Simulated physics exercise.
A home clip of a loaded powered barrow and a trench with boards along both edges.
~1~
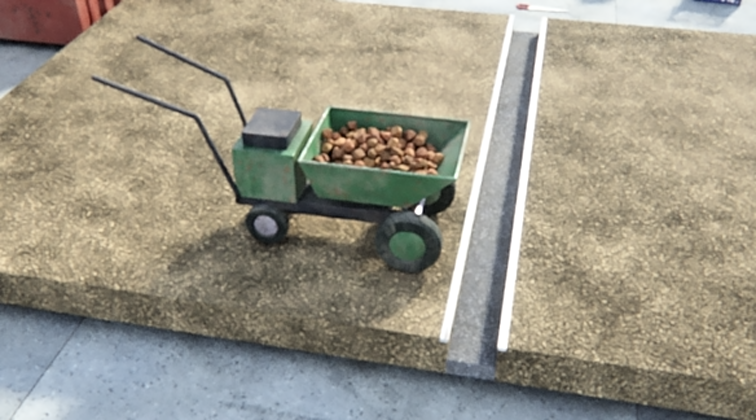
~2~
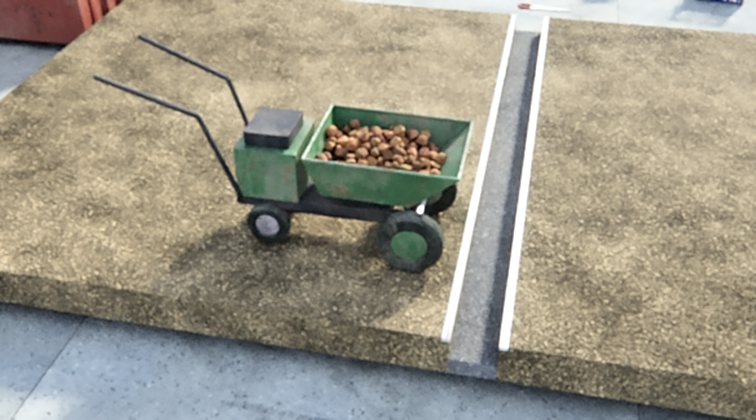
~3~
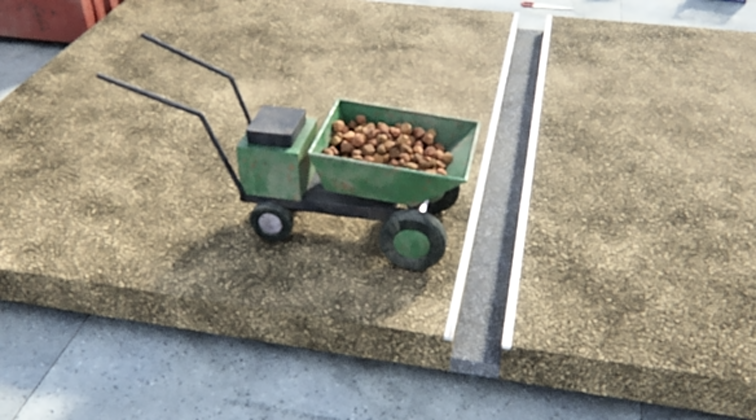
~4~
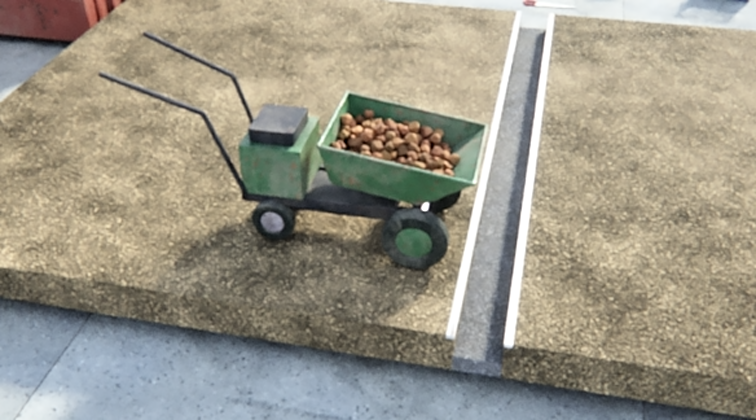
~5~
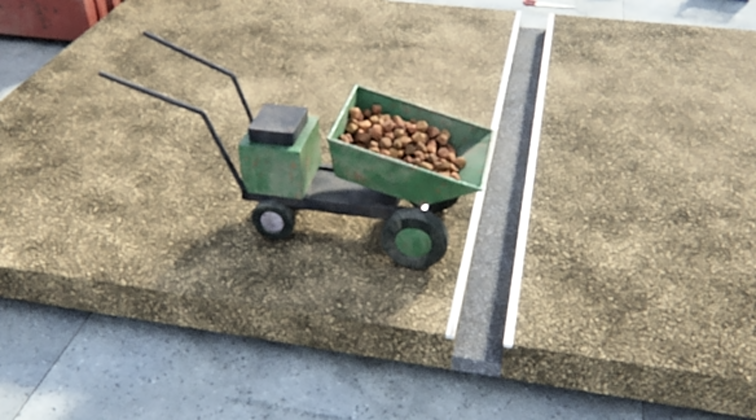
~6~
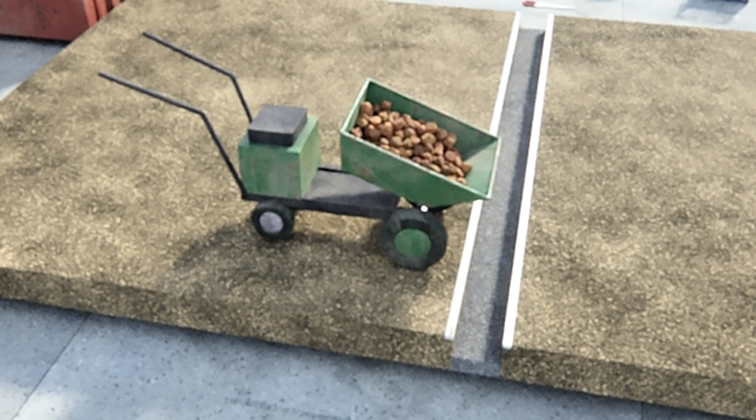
At the start, a green powered barrow with black handles stands on brown ground, its level skip full of brown clods, just left of a narrow trench edged with pale boards. The skip then tilts gradually forward to the right, its back end rising, until it is clearly tipped with the clods still inside.
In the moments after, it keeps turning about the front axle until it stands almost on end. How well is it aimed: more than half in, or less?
In the trench: Less than half.
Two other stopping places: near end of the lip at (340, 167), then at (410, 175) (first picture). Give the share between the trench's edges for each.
The first gives 30 %, the second 70 %.
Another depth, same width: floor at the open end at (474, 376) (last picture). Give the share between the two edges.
Roughly 10 in a hundred.
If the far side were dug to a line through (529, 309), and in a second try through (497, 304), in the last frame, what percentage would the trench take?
In turn 50 and 0 in a hundred.
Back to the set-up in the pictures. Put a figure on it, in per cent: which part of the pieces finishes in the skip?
Close to 25 per cent.
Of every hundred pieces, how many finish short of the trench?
Roughly 0 in a hundred.
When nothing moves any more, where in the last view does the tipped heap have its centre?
Close to (555, 249).
Shortly afterwards, skip tipped steeply; the whole lot in the skip.
Next, skip tipped right over; near two thirds in the skip; only a few in or heaped over the trench; near a third beyond it.
Some moments later, skip tipped right over; near a quarter in the skip; a little in or heaped over the trench; near two thirds beyond it.
In the end, skip tipped right over; near a quarter in the skip; a little in or heaped over the trench; near two thirds beyond it.
